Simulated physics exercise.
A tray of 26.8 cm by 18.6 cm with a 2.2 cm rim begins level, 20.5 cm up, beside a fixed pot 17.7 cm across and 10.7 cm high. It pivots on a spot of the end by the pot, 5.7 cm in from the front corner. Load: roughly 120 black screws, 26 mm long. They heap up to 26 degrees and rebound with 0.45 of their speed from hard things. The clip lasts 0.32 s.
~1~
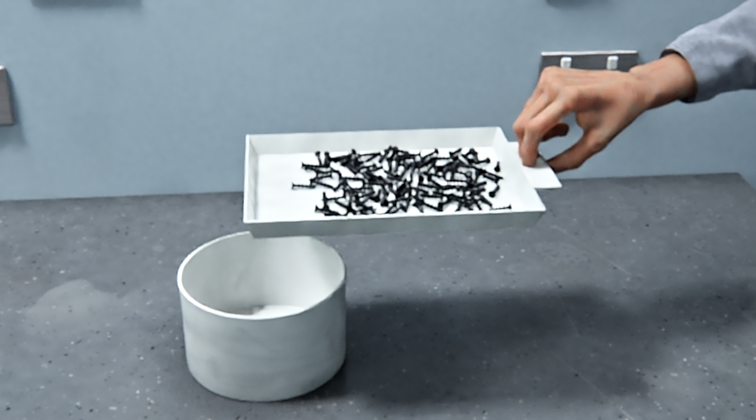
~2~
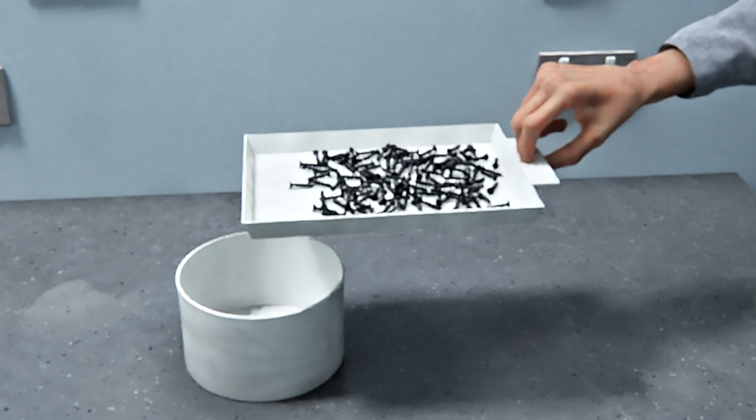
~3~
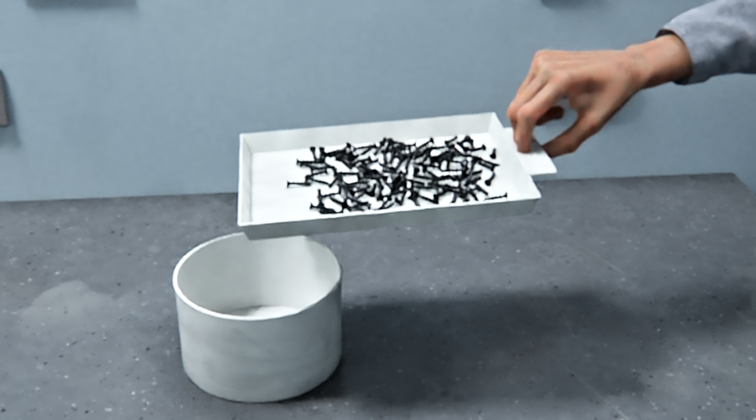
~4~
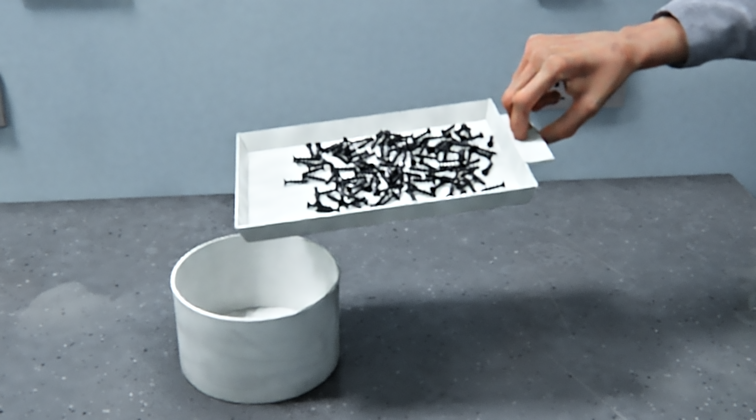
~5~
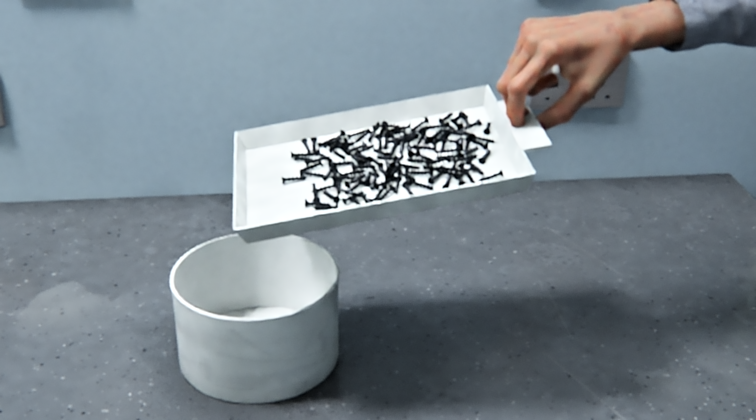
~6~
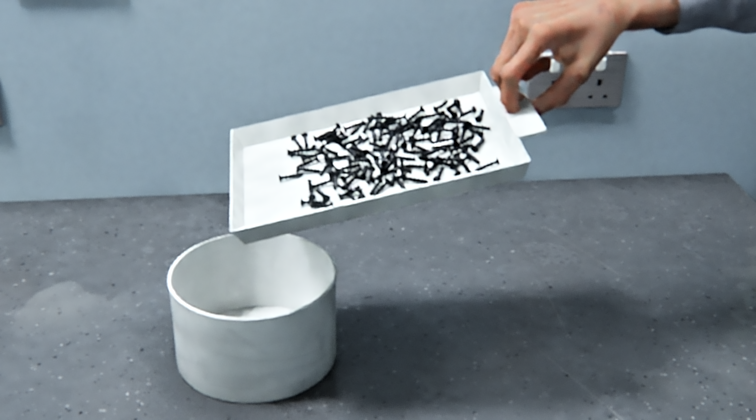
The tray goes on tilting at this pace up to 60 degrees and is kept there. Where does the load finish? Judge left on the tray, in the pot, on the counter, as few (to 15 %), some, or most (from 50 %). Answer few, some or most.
Tray: Most, pot: Few, counter: Few.
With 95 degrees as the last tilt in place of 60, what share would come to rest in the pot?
It would be near 30 per cent.
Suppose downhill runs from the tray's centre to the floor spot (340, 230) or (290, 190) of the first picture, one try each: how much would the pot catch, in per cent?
Some 0 and 5 per cent.
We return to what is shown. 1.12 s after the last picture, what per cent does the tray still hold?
Some 90 per cent of the load.
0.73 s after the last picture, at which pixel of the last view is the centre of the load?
Around (245, 196).
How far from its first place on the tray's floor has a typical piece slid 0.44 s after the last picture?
About 7 cm.
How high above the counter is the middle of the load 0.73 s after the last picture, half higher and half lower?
Roughly 22 cm.
Then, 0.44 s after the last picture, tilt 36 degrees; the tray holds 100 %, the pot 0 %.
Then, 0.73 s after the last picture, tilt 51 degrees; the tray holds 100 %, the pot 0 %.
Then, 1.12 s after the last picture, tilt 60 degrees; the tray holds 90 %, the pot 5 %.
In the end, tray 90 %, pot 10 %, counter 5 %.
